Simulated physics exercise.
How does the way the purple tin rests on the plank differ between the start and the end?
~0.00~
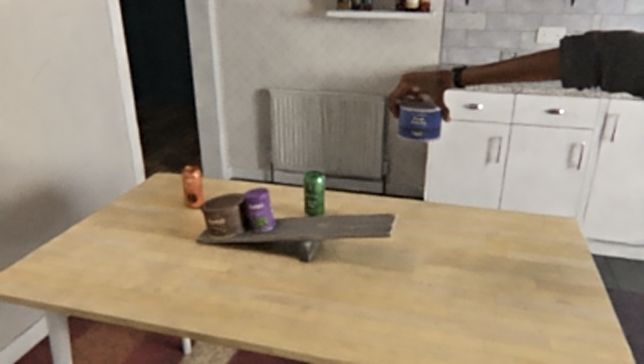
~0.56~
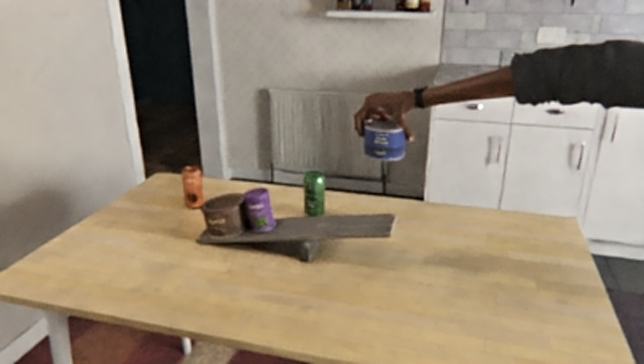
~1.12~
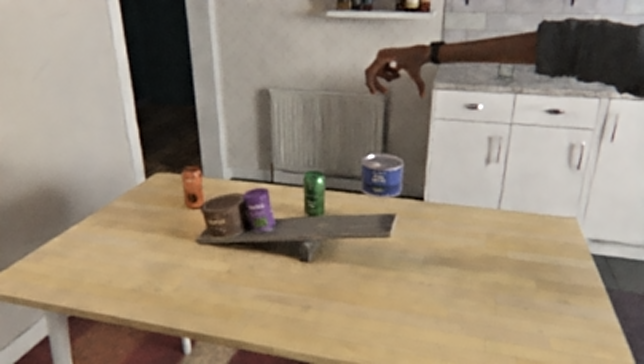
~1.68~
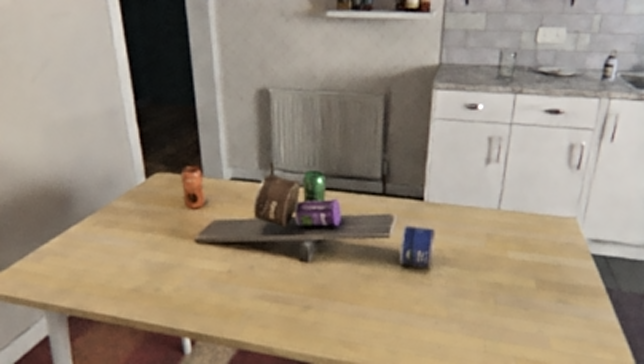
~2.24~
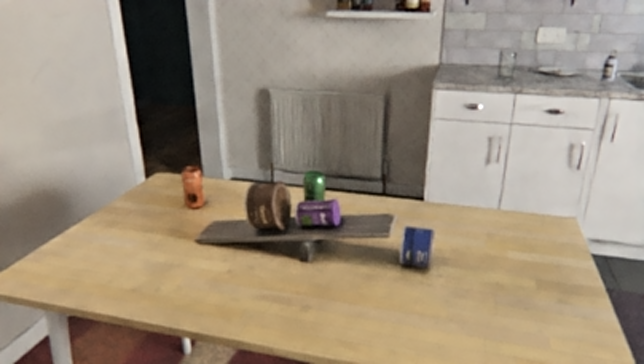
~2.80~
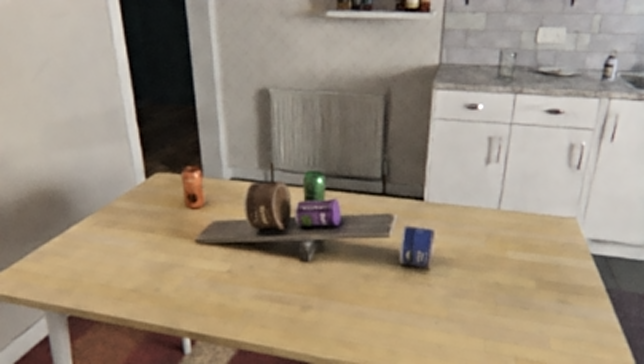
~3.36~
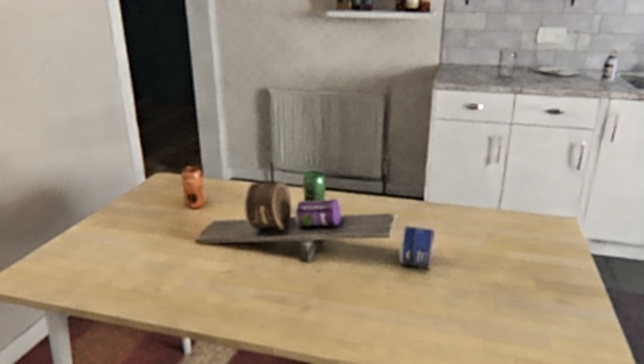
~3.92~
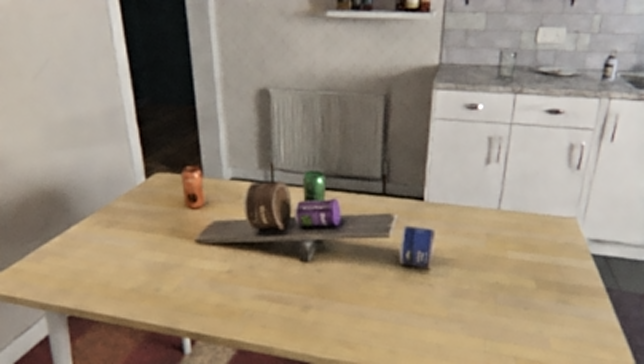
At the start the purple tin stands at a slight lean on the sloping plank. By the end it is lying on its side, further to the right along the plank.
